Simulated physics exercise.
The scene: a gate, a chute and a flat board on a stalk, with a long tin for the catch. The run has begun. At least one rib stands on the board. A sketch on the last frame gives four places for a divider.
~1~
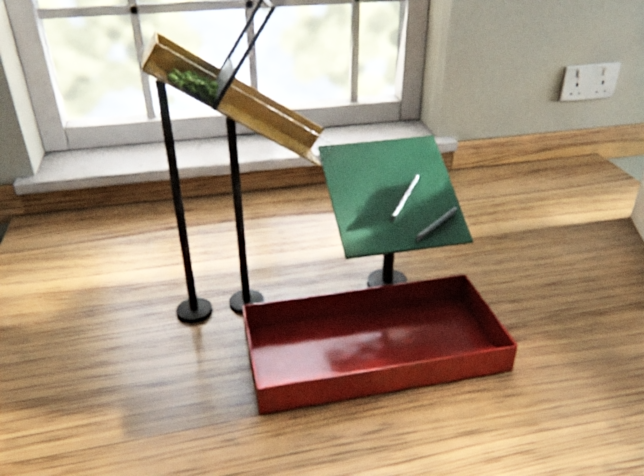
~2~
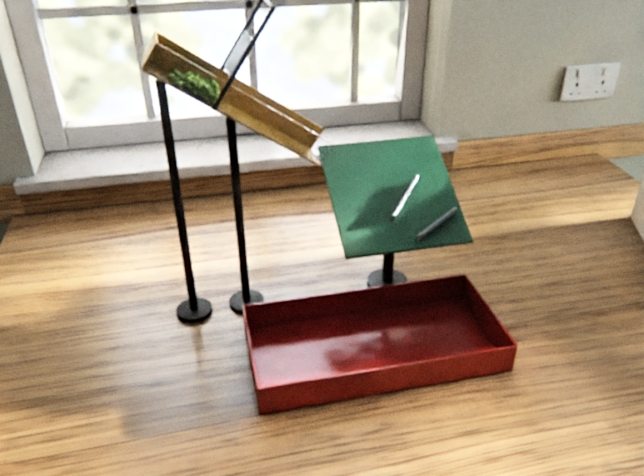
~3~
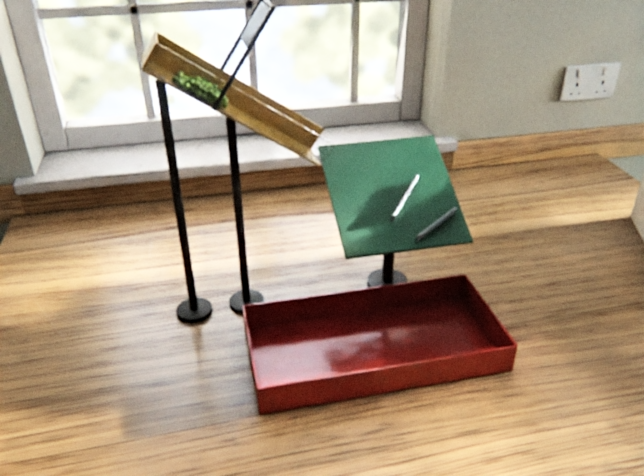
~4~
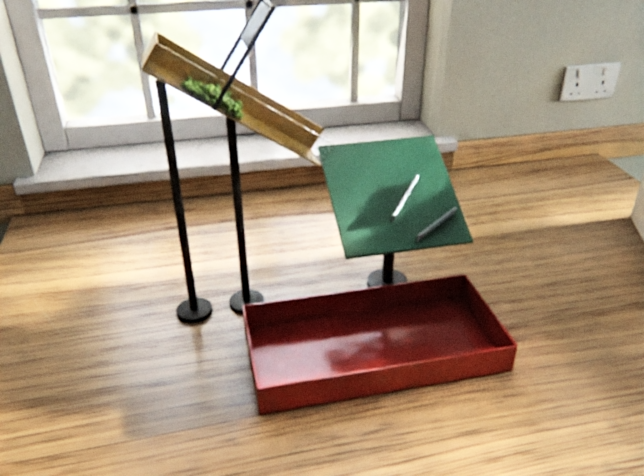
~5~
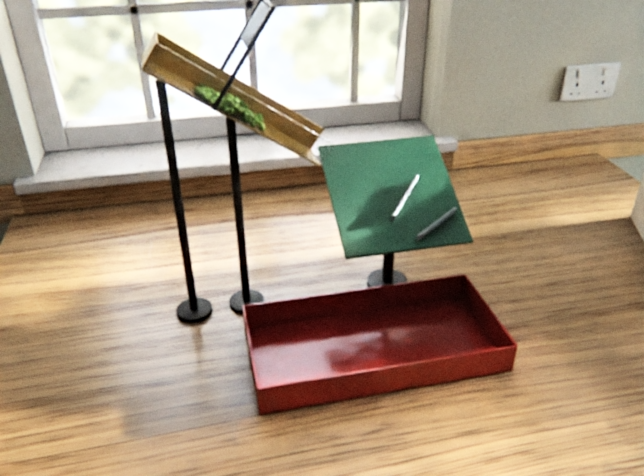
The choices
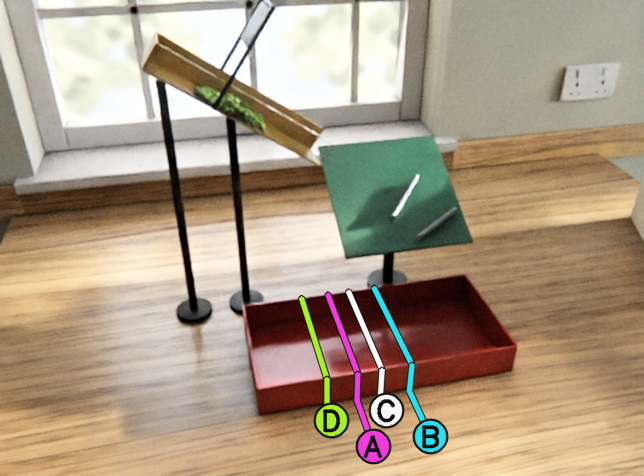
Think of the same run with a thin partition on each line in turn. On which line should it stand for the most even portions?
B beats the others.
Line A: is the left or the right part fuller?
Right.
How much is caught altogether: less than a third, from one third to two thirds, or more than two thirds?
It is more than two thirds.
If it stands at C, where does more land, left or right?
The right side.
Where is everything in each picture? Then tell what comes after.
The first picture shows load behind the gate at (196, 88), dried peas; lip of the chute at (315, 158), sloping gently.
The second picture shows middle of the board at (393, 192), tilted gently; middle of its low edge at (411, 249); of its high edge at (377, 140).
The third picture shows front corners of the tin at (258, 389) and (517, 346), empty; front of the load at (223, 101).
The fourth picture shows middle of the load at (211, 96); its front at (240, 107), about a quarter of the way to the lip; rib from (418, 175) to (394, 215); rib from (456, 207) to (419, 235).
The fifth picture shows middle of the load at (231, 100); its front at (261, 120), about half of the way to the lip.
On the marked copy, line A crosses the front rim at (357, 372); line B crosses the front rim at (411, 363); line C crosses the front rim at (381, 368); line D crosses the front rim at (326, 377).
For line A, of what is caught, a stray few on the left of the divider, nearly all on the right.
For line B, of what is caught, about two thirds on the left of the divider, about a third on the right.
For line C, of what is caught, a small part on the left of the divider, nearly all on the right.
For line D, of what is caught, a stray few on the left of the divider, nearly all on the right.
